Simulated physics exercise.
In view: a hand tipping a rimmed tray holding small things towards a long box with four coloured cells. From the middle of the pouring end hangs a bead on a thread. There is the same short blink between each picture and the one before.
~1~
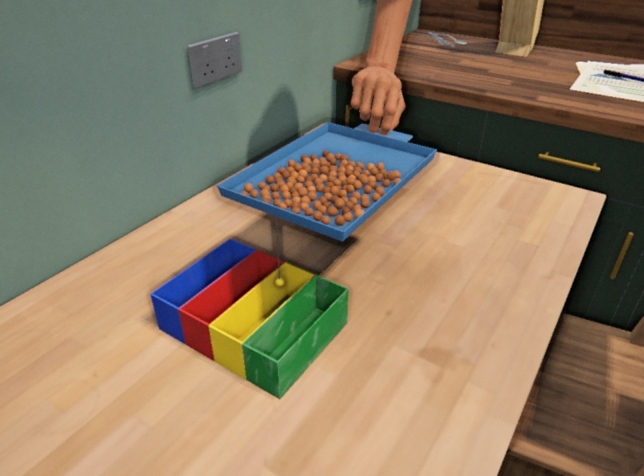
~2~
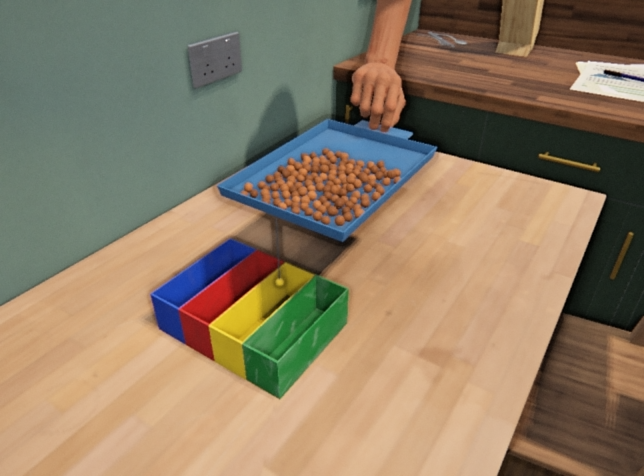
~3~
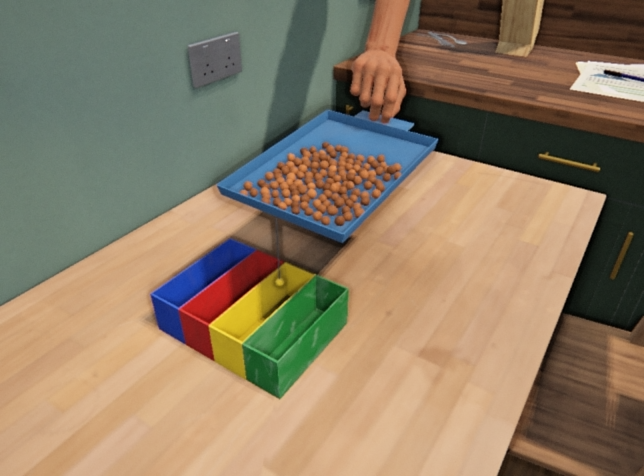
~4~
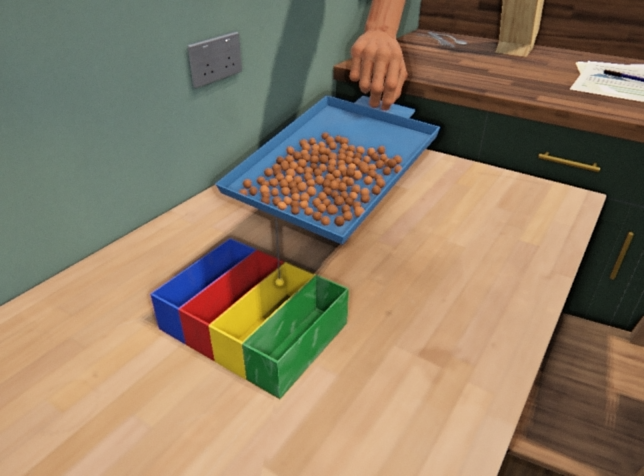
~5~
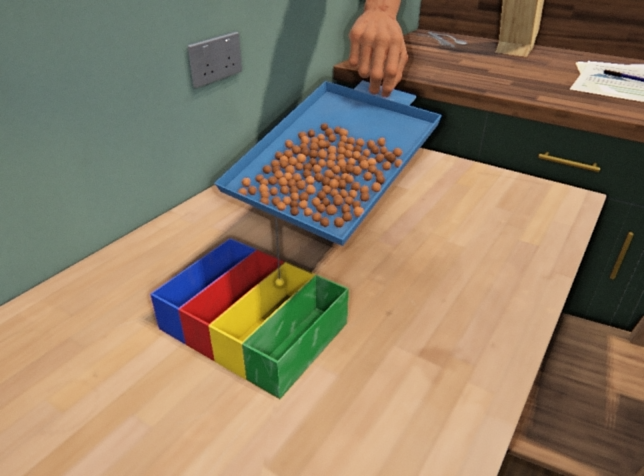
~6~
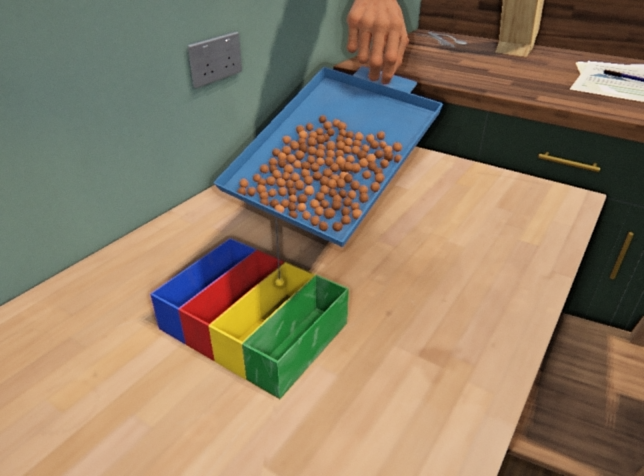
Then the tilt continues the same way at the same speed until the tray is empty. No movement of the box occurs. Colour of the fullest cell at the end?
Green.
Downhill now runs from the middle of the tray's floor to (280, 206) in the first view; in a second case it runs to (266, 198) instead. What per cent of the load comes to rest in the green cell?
You'd see roughly 20 per cent the first time and 0 per cent the second.
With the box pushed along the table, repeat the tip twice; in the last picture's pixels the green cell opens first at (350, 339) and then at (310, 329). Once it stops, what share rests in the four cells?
First placement near 90 percent, second near 90 percent.
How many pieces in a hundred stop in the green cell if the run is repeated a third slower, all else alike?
Near 40 %.
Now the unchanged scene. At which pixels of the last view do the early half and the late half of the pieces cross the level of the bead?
Roughly (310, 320) first, then roughly (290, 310).
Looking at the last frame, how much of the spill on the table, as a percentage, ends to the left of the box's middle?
Close to 10 per cent.
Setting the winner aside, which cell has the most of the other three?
Runner-up - yellow.
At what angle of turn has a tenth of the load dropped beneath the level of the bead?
About 100°.
Soon, tray tipped steeply; nearly all on the tray; a stray few falling or outside the box.
A while on, tray tipped past a quarter turn; about a third on the tray; a small part in the green cell; about half falling or outside the box.
Towards the end, tray tipped past a quarter turn; about a third in the green cell; a small part in the yellow cell; a stray few in the red cell; about half falling or outside the box.
Finally, tray tipped past a quarter turn; about a third in the green cell; a small part in the yellow cell; a stray few in the red cell; none in the blue cell; about half outside the box.
